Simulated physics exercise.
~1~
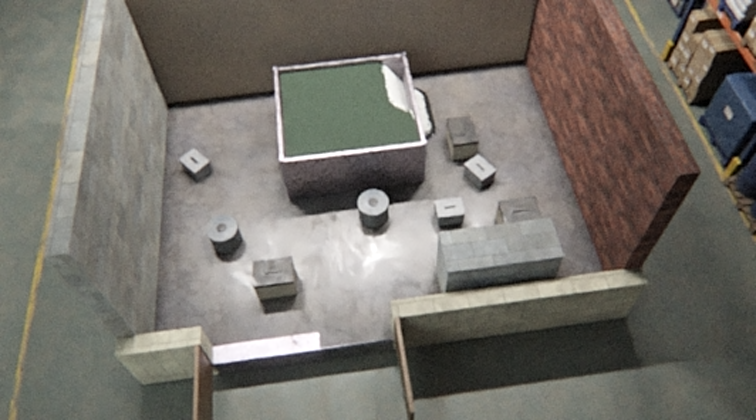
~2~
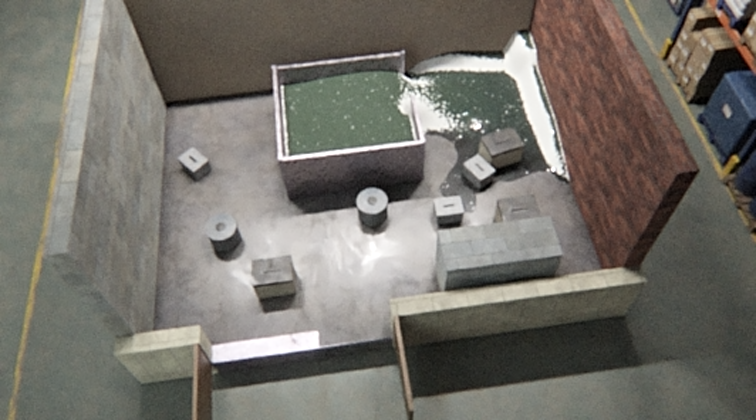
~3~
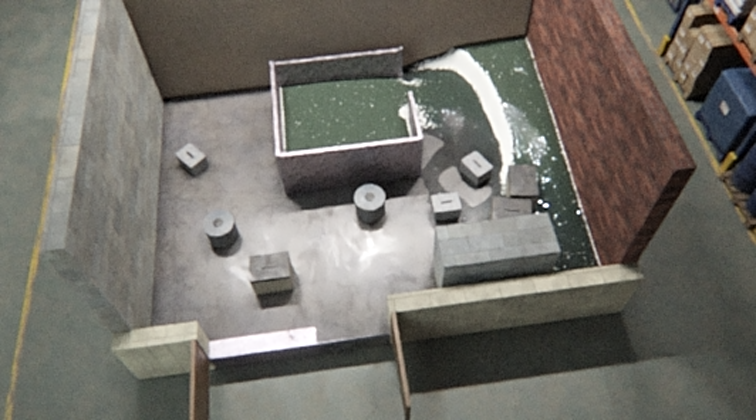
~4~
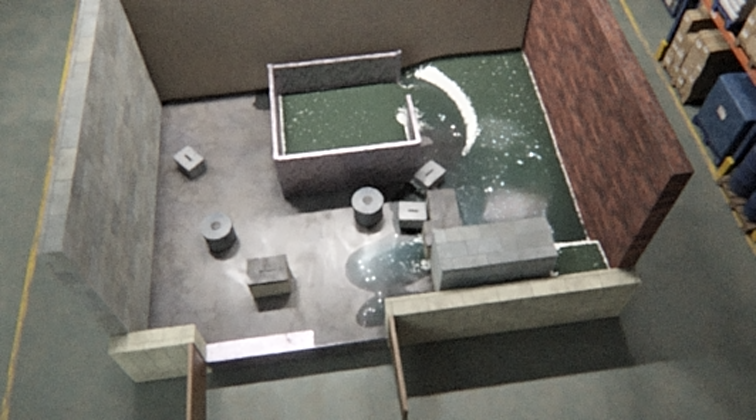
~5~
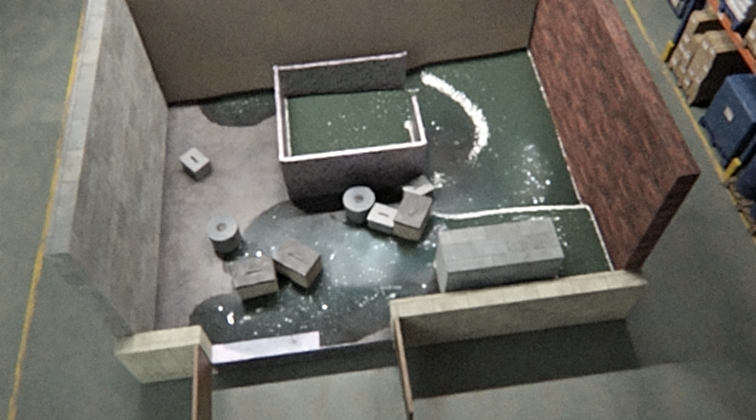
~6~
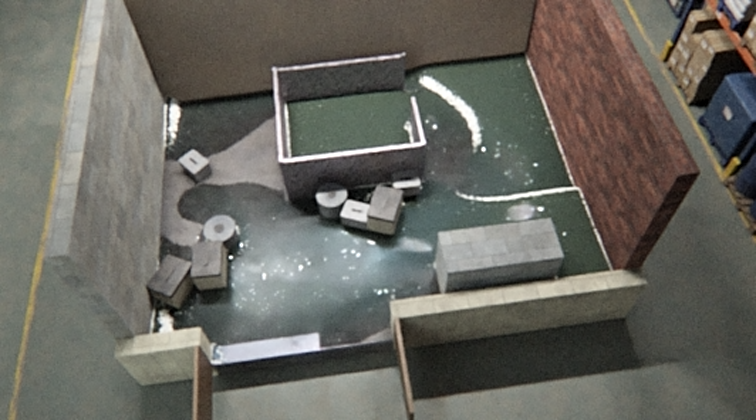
In a walled loading hall, part of a tank's right side broke away and green water poured out, spreading around to the left and carrying most of the loose grey boxes and drums leftward until they sat clustered in the water, still upright.
